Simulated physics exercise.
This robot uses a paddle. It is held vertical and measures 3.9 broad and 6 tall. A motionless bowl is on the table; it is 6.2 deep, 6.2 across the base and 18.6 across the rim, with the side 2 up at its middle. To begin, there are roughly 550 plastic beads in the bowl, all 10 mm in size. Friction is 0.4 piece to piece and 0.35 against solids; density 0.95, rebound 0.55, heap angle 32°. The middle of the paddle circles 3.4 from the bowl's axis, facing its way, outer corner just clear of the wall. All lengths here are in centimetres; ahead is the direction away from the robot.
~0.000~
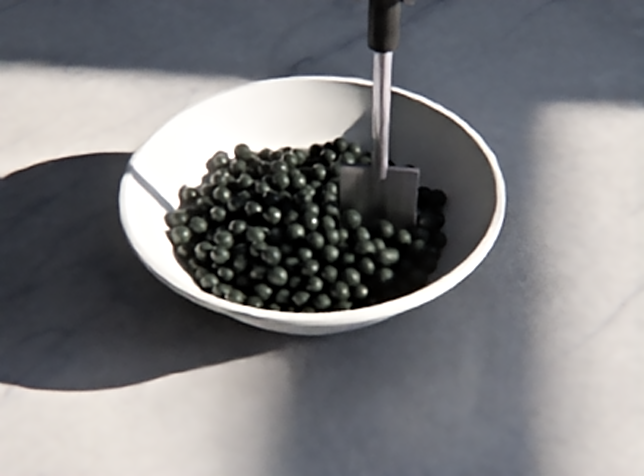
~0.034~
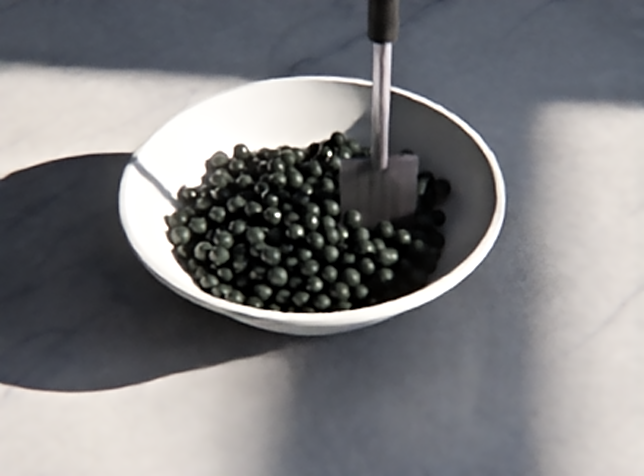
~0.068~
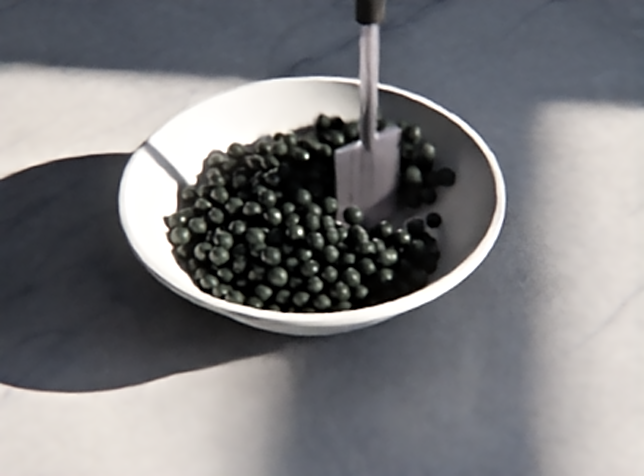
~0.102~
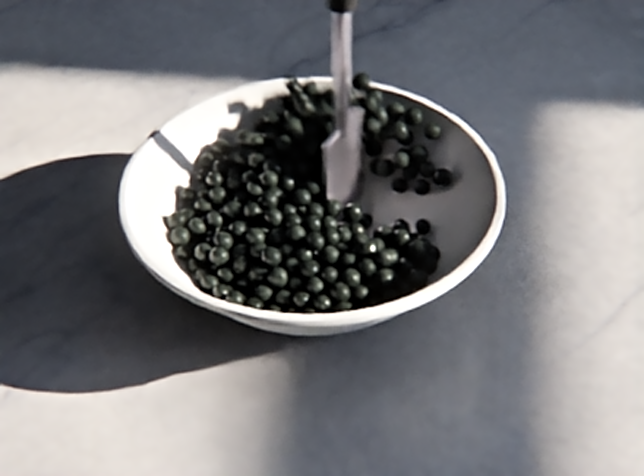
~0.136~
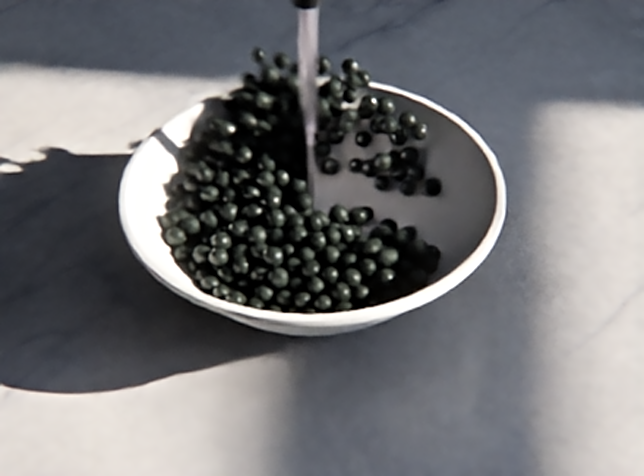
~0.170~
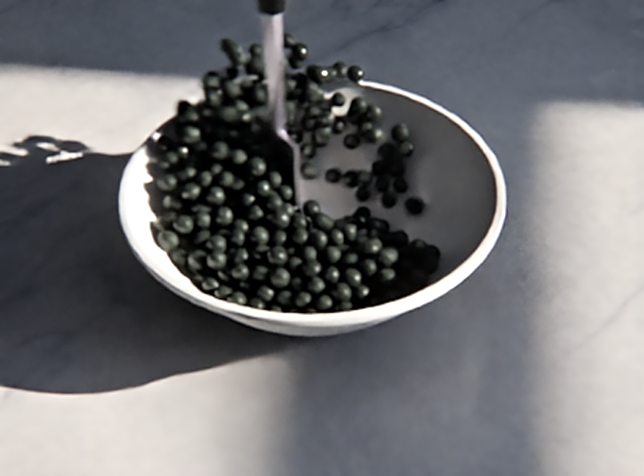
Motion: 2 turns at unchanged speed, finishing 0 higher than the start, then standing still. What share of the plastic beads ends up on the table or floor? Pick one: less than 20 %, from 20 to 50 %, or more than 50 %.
From 20 to 50 %.
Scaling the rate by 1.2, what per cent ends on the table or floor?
I'd put it near 40 %.
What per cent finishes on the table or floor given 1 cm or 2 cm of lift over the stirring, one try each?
Close to 25 percent and close to 20 percent.
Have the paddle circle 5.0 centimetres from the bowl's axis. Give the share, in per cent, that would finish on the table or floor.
It would come to about 35 per cent.
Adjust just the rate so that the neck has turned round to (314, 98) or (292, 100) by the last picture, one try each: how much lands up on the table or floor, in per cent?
First try: About 10 %; second try: About 25 %.
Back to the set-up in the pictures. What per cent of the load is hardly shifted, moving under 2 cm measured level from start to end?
Roughly 5 percent.
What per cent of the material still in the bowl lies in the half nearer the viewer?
Roughly 45 per cent.
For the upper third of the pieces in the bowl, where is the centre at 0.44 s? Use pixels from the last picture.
Around pixel (423, 204).
After 0.44 s, 359° round, highest piece 8 above the table; 452 in the bowl, 72 on the table or floor, 30 in flight or on the tool.
After 0.70 s, 228° round, highest piece 8 above the table; 411 in the bowl, 134 on the table or floor, 9 in flight or on the tool.
After 1.03 s, 0° round, highest piece 6 above the table; 392 in the bowl, 162 on the table or floor.
After 1.73 s, 0° round, highest piece 6 above the table; 392 in the bowl, 162 on the table or floor.
At rest, 392 in the bowl, 162 on the table or floor. That is 29 % on the table or floor.
